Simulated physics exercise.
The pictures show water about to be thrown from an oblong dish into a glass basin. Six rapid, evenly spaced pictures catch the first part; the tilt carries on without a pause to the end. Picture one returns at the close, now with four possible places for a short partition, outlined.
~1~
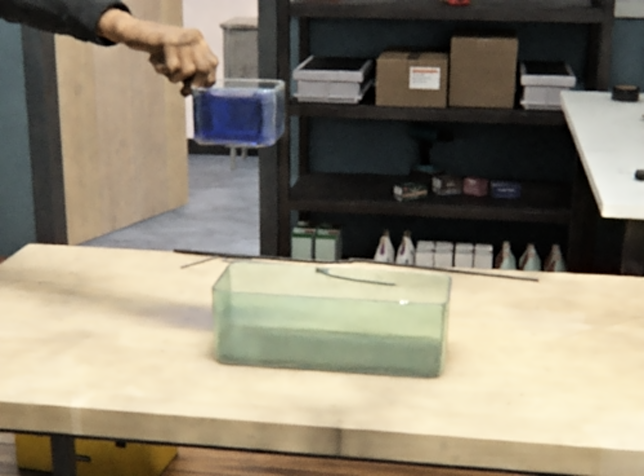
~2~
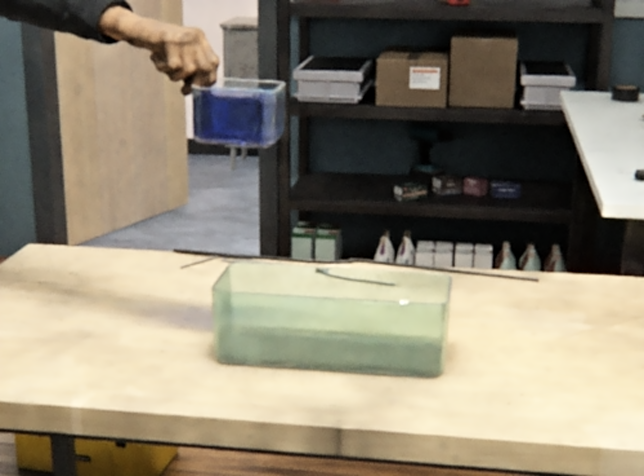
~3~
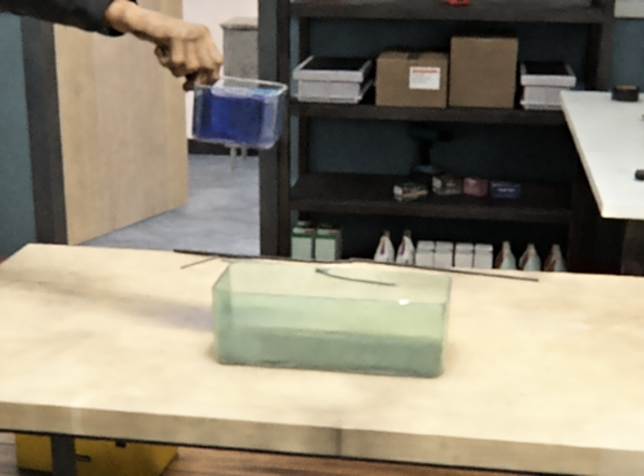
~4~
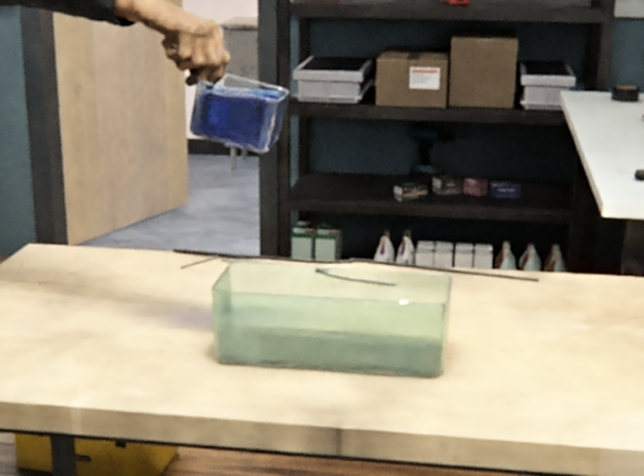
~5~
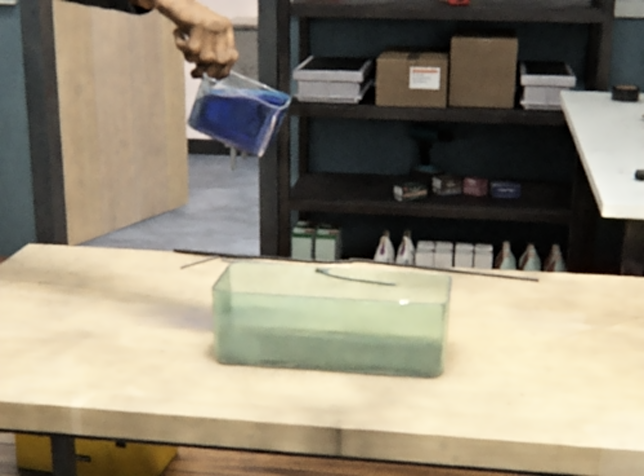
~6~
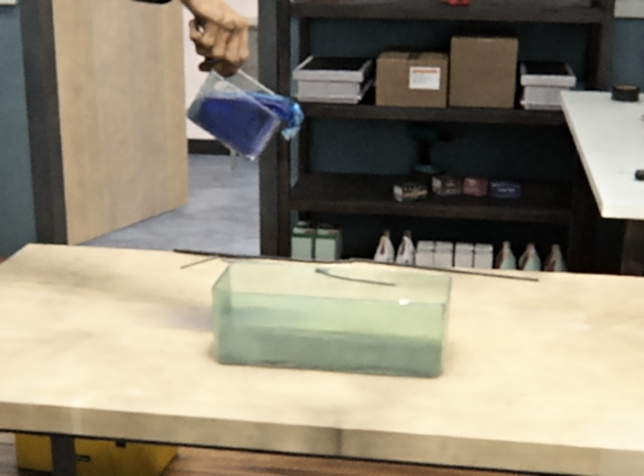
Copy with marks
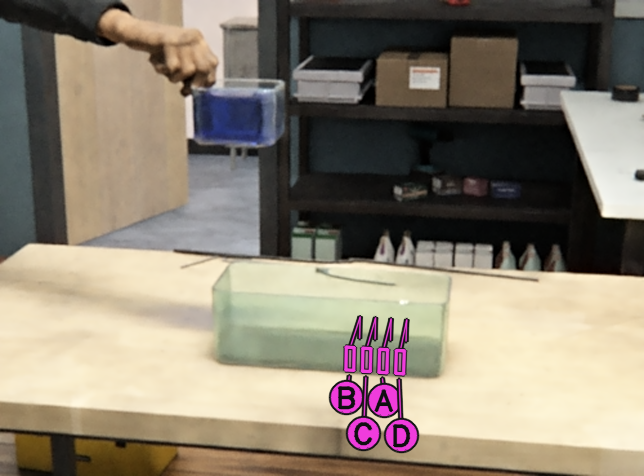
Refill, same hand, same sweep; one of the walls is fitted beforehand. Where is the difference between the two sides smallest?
B is best.
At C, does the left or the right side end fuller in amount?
More ends on the left.
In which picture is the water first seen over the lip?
In picture 5.
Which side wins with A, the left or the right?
More ends on the left.
On the marked copy, A at (382, 378); B at (349, 376); C at (365, 377); D at (399, 379).
With A, about 85 % ends left of the wall and 11 % right of it; 4 % is lost outside.
With B, about 48 % ends left of the wall and 48 % right of it; 3 % is lost outside.
With C, about 84 % ends left of the wall and 11 % right of it; 4 % is lost outside.
With D, about 83 % ends left of the wall and 14 % right of it; 3 % is lost outside.
